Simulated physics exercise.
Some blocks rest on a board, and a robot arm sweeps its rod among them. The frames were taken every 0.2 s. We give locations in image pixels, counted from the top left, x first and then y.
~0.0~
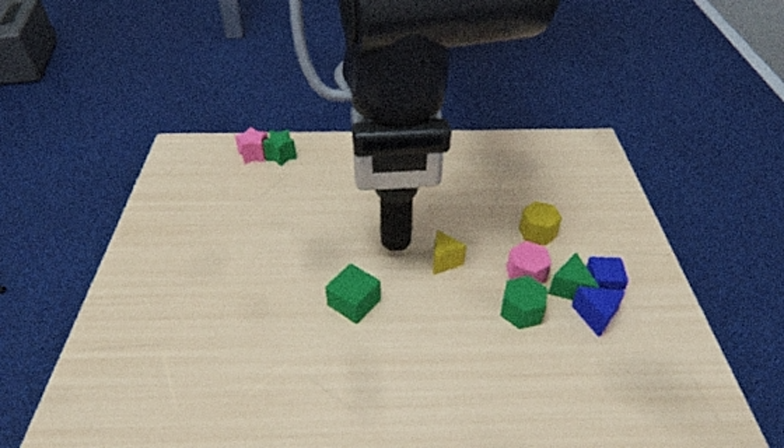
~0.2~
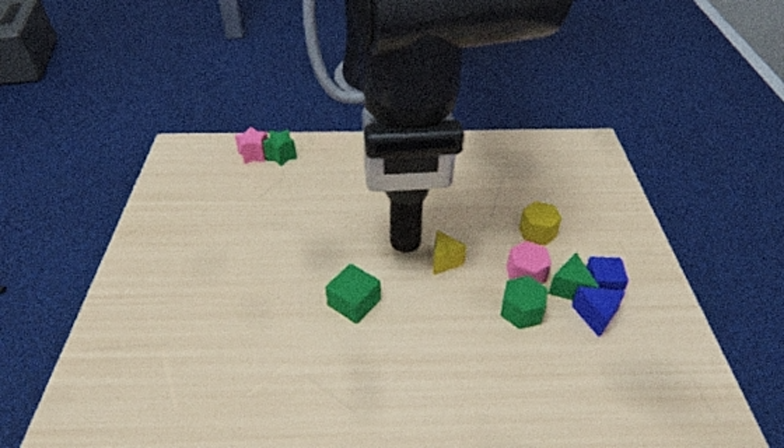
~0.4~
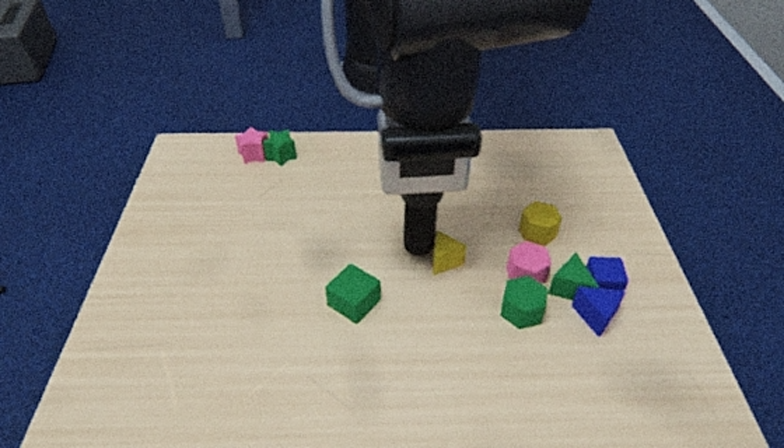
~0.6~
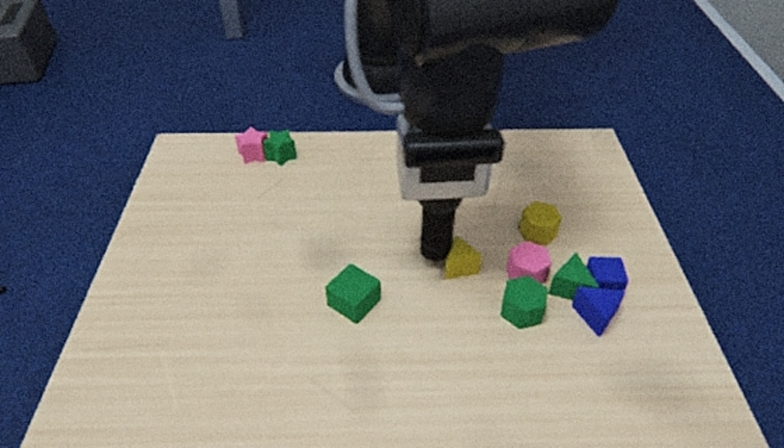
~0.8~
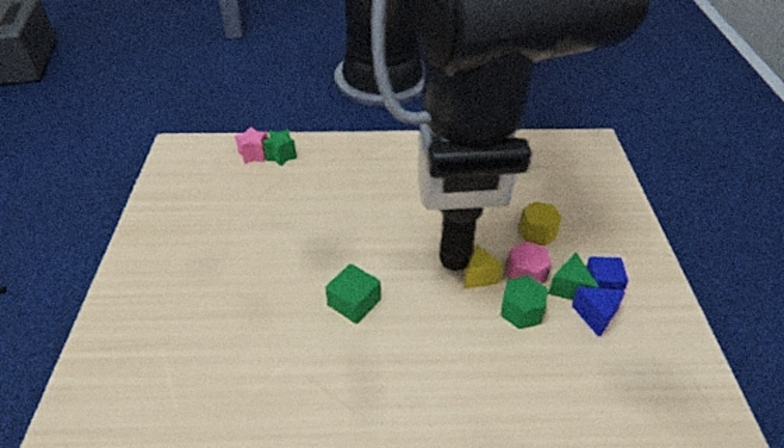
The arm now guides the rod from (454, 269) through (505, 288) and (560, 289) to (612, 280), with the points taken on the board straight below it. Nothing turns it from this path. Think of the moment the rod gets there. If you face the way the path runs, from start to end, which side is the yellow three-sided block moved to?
It heads right.
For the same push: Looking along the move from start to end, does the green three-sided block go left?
I'd say yes.
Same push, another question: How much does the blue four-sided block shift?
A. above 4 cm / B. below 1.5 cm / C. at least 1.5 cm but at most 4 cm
Choice A: Above 4 cm.
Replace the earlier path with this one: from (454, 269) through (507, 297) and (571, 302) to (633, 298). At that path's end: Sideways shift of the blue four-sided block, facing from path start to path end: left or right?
Pushed left.
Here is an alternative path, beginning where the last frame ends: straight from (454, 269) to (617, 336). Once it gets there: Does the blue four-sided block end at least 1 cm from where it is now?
I'd say no.
What follows on the original path. One third of the way, rod at (508, 279); yellow three-sided block at (537, 280); pink six-sided block at (545, 254), turned 40° anticlockwise.
Two thirds of the way, rod at (564, 279); yellow three-sided block at (581, 292), turned 45° clockwise; pink six-sided block at (560, 243), turned 95° anticlockwise; green three-sided block at (597, 263), turned 35° clockwise; blue four-sided block at (628, 269), turned 15° clockwise.
At the end, rod at (615, 271); yellow three-sided block at (583, 293), turned 55° clockwise; pink six-sided block at (561, 242), turned 100° anticlockwise; green three-sided block at (646, 255), turned 60° clockwise; blue four-sided block at (669, 276), turned 45° clockwise.
